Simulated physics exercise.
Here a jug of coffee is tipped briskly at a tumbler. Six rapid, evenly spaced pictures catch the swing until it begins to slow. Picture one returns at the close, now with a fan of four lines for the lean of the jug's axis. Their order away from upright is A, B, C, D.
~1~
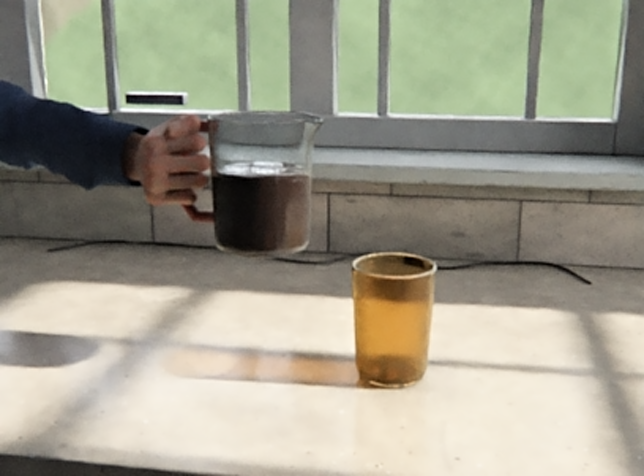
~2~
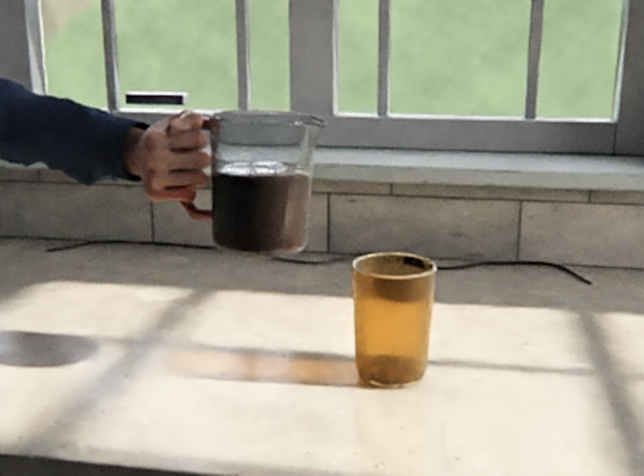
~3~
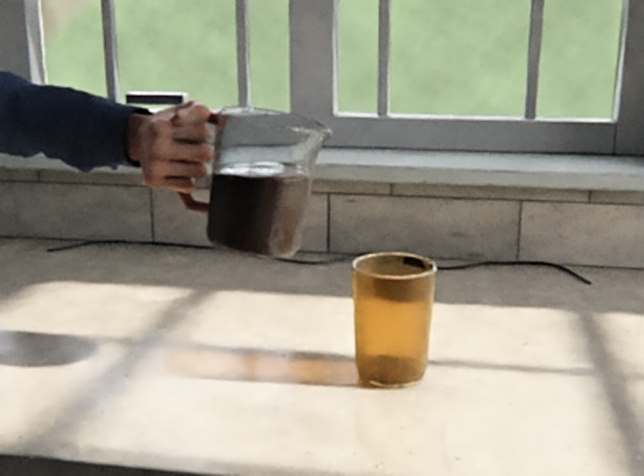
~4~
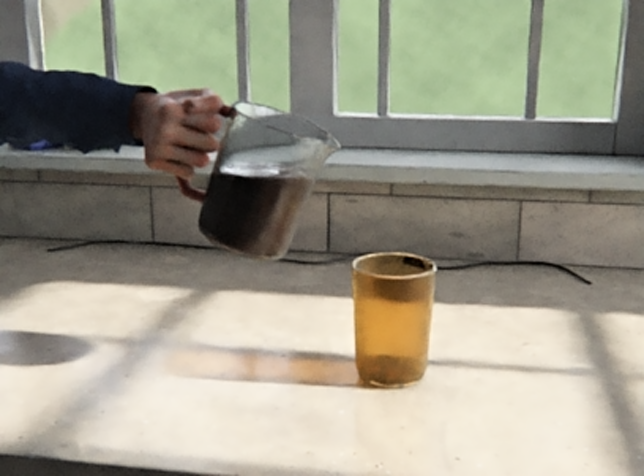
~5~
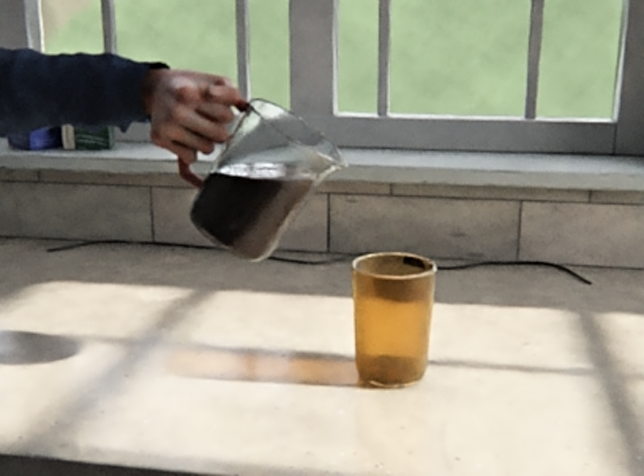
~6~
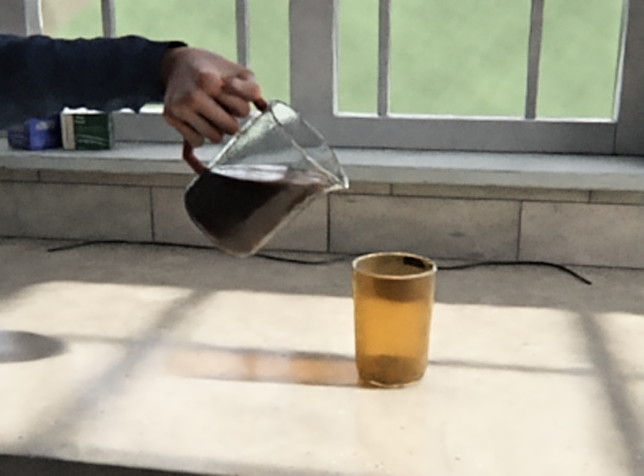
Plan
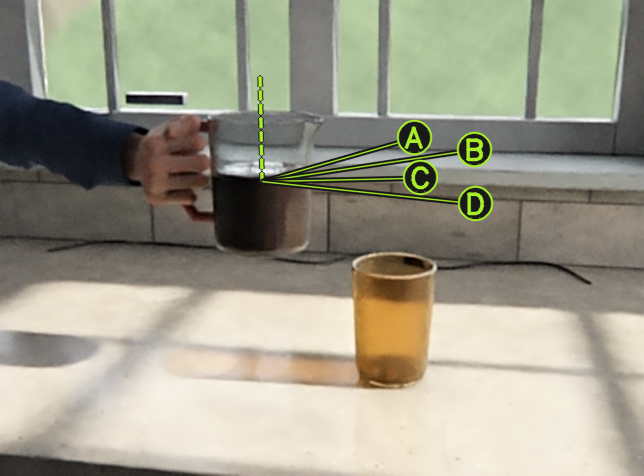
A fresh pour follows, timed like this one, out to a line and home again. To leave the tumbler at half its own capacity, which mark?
Choose A.
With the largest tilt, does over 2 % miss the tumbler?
Yes.
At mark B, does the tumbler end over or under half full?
Over.
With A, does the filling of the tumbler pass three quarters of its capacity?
No, less.
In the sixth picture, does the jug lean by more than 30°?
Yes, it does.
In lime, A at (398, 142); B at (457, 152); C at (403, 178); D at (458, 202).
With A, the tumbler ends with about 51 % of what it can hold.
With B, the tumbler ends with about 69 % of what it can hold.
With C, the tumbler ends with about 79 % of what it can hold; 6 % of the coffee is spilt.
With D, the tumbler ends with about 64 % of what it can hold; 31 % of the coffee is spilt.
